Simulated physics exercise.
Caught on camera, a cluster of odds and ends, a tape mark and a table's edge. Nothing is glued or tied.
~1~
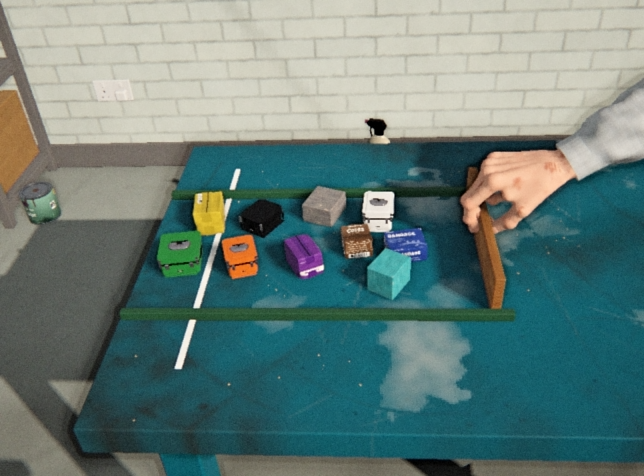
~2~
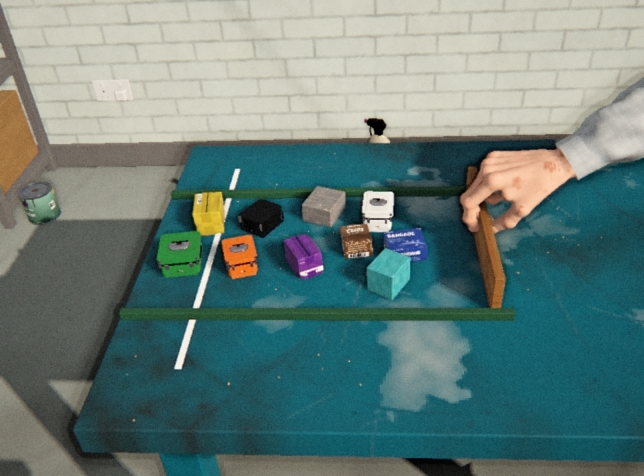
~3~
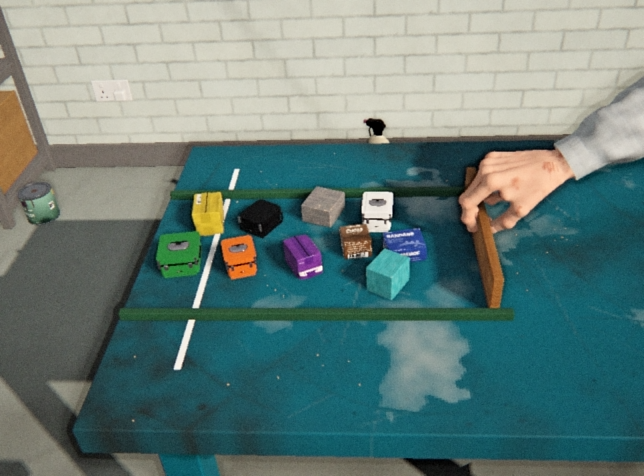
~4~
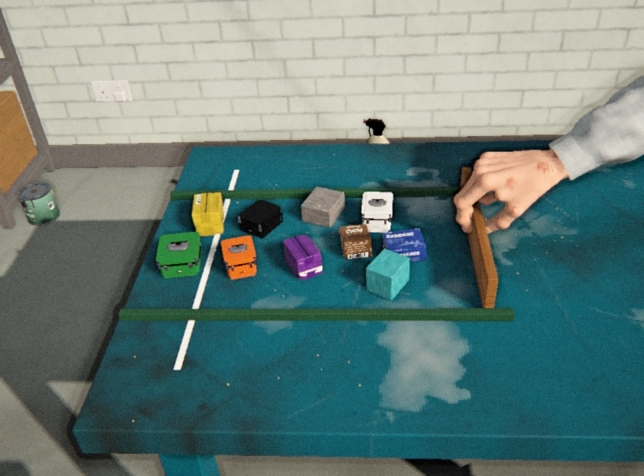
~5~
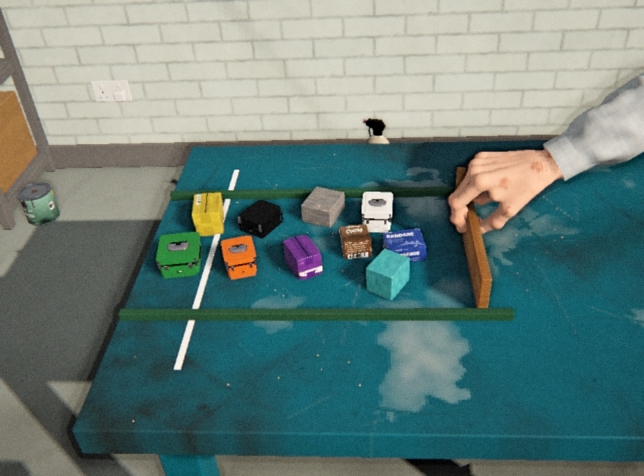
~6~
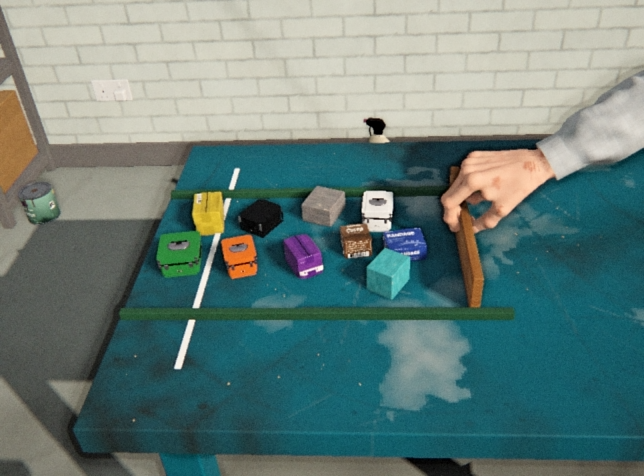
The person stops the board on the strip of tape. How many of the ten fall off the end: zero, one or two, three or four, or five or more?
The number that fall off is three or four.
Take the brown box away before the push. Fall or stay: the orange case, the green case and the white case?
The orange case remains up, the green case comes down, the white case does not fall.
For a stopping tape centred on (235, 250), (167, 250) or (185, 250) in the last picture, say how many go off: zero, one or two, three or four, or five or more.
One after another: One to two; five or more; 5 or more.
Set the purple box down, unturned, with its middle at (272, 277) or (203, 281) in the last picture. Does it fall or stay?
In turn it survives; holds on.
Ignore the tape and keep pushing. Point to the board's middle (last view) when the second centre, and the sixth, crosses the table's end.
About (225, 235), then (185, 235).
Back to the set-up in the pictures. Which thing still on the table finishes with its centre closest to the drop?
That is the brown box.
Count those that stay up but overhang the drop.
Overhanging: 0.
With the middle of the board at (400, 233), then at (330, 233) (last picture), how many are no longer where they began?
3 and 7.
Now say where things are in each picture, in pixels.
Green case (181, 254); yellow box (210, 213); orange case (241, 257); board (483, 233); tape (214, 250), in the first picture.
Yellow box (209, 214); board (483, 232), in the second picture.
Orange case (240, 257); black case (261, 219), in the third picture.
Green case (180, 255); white case (377, 212), in the fourth picture.
Yellow box (209, 214); blue box (404, 246), in the fifth picture.
Green case (181, 254); yellow box (209, 213); orange case (240, 257); board (464, 232); tape (213, 250), in the sixth picture.
Soon after, none off yet; green case at rest near (181, 254); yellow box at rest near (209, 213); orange case at rest near (240, 257).
Then, none off yet; green case moving near (177, 254); yellow box moved a little near (190, 213); orange case moved about its own width near (213, 260).
At rest, the number that fall off is three or four; fallen, black case, yellow box and green case.
